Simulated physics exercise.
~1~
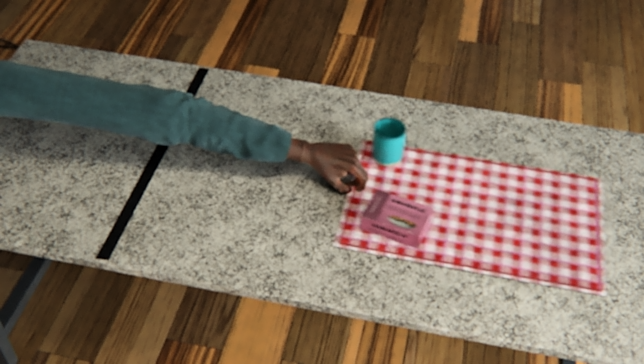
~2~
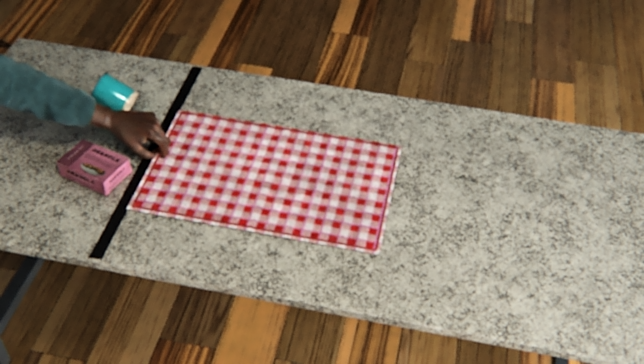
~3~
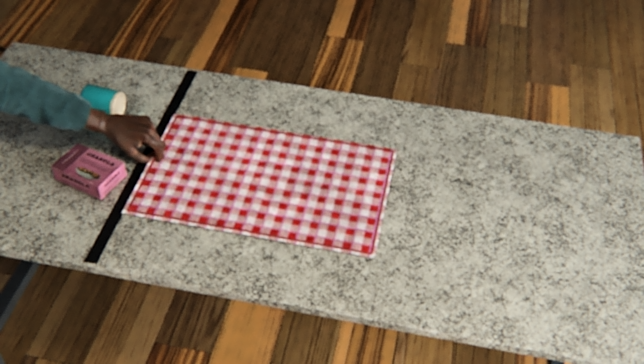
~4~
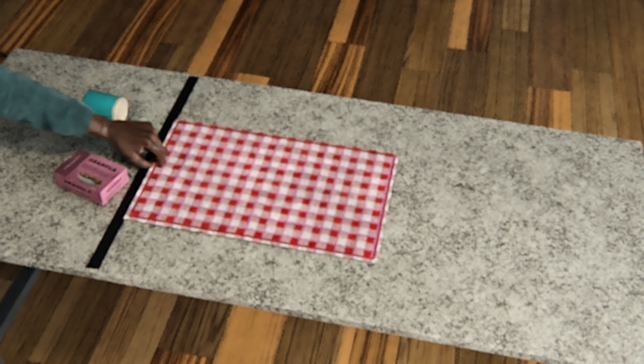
A red and white checked cloth lies toward the right of a speckled grey tabletop, seen from above by a slightly swaying camera, with a wooden floor around it. An upright turquoise mug stands near its upper left corner and a pink packet rests at its left side. A hand in a teal sleeve, reaching from the left, grips the cloth's left edge and pulls it left to a black strip across the table. The mug ends up tipped on its side beyond the strip, and the packet also lands past it. The hand stays at the cloth's edge, both things lying off it to the left.
